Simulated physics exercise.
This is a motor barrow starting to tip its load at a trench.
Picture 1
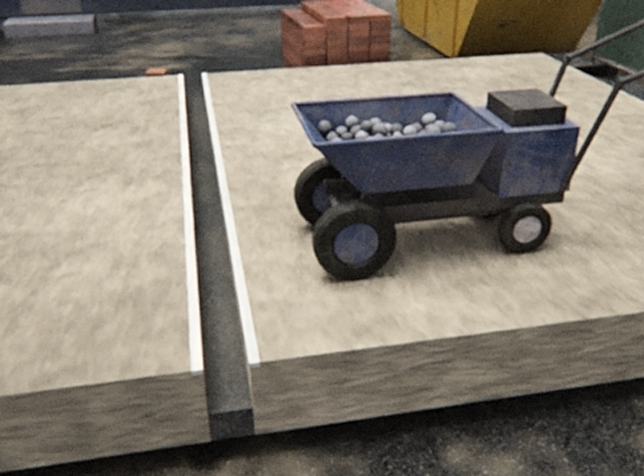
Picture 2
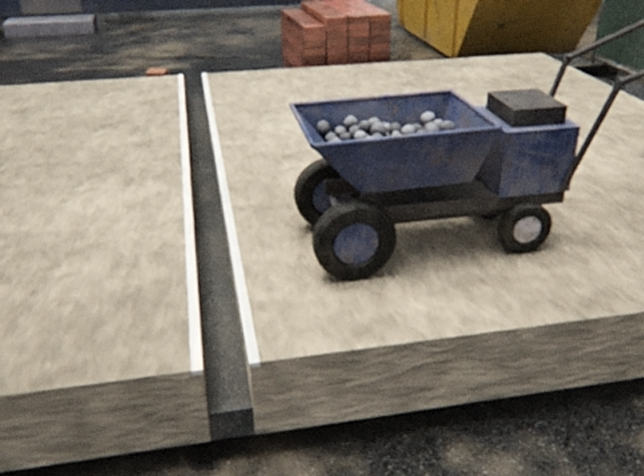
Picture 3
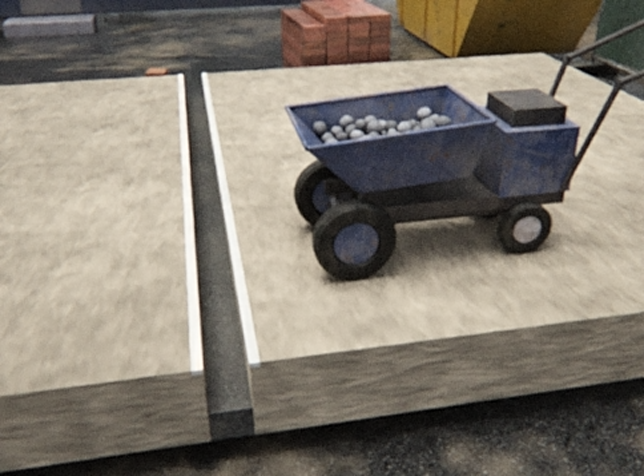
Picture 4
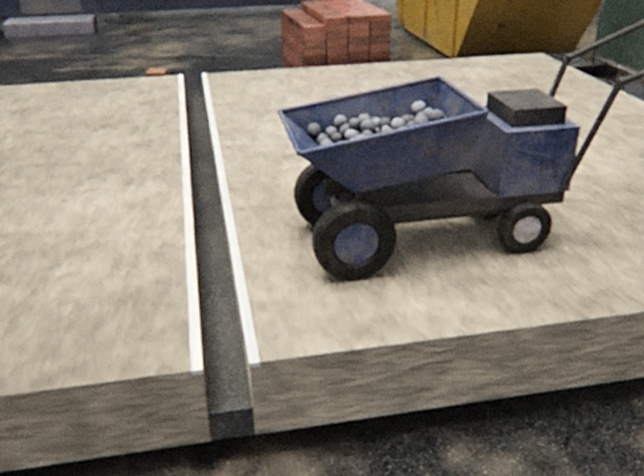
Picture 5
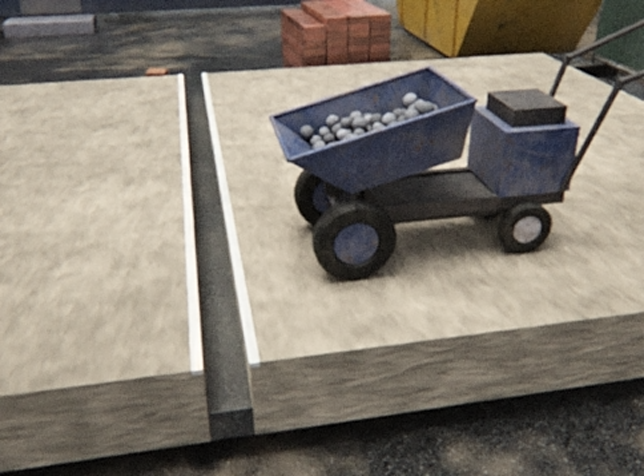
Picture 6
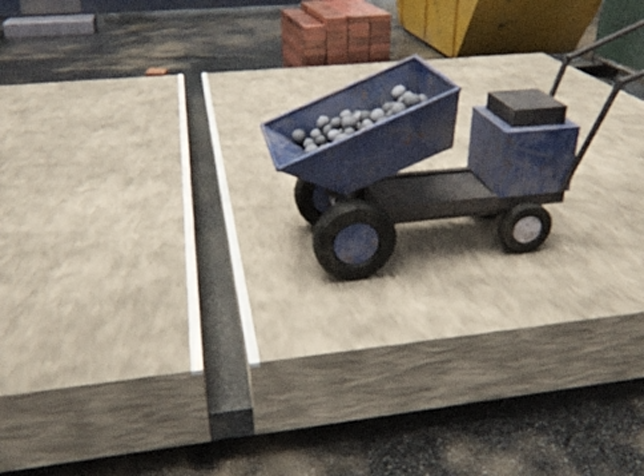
Blue motor barrow filled with round grey cobbles gradually tilting its skip forward to the left beside a narrow trench.
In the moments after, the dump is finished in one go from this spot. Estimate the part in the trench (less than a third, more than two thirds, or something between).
The trench takes more than two thirds.
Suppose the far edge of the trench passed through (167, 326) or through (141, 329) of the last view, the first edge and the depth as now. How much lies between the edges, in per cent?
In turn 100 and 100 in a hundred.
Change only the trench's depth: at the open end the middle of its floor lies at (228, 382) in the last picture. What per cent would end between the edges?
Close to 50 per cent.
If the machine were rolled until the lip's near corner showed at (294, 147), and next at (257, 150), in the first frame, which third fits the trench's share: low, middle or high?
In turn: One to two thirds; below one third.
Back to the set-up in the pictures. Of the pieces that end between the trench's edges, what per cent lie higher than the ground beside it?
Close to 10 per cent.
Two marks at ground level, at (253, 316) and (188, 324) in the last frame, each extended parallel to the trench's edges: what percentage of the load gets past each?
Near 100 % and 20 %.
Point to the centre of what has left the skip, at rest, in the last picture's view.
Roughly at (212, 281).
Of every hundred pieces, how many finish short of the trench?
Near 0 %.
Just after the last frame, skip tipped steeply; every one in the skip.
A moment on, skip tipped right over; roughly a third in the skip; roughly half in or heaped over the trench; about a tenth beyond it.
Further on, skip tipped right over; just a few short of the trench; the larger part in or heaped over the trench; roughly a quarter beyond it.
When it is over, skip tipped right over; just a few short of the trench; the larger part in or heaped over the trench; roughly a quarter beyond it.
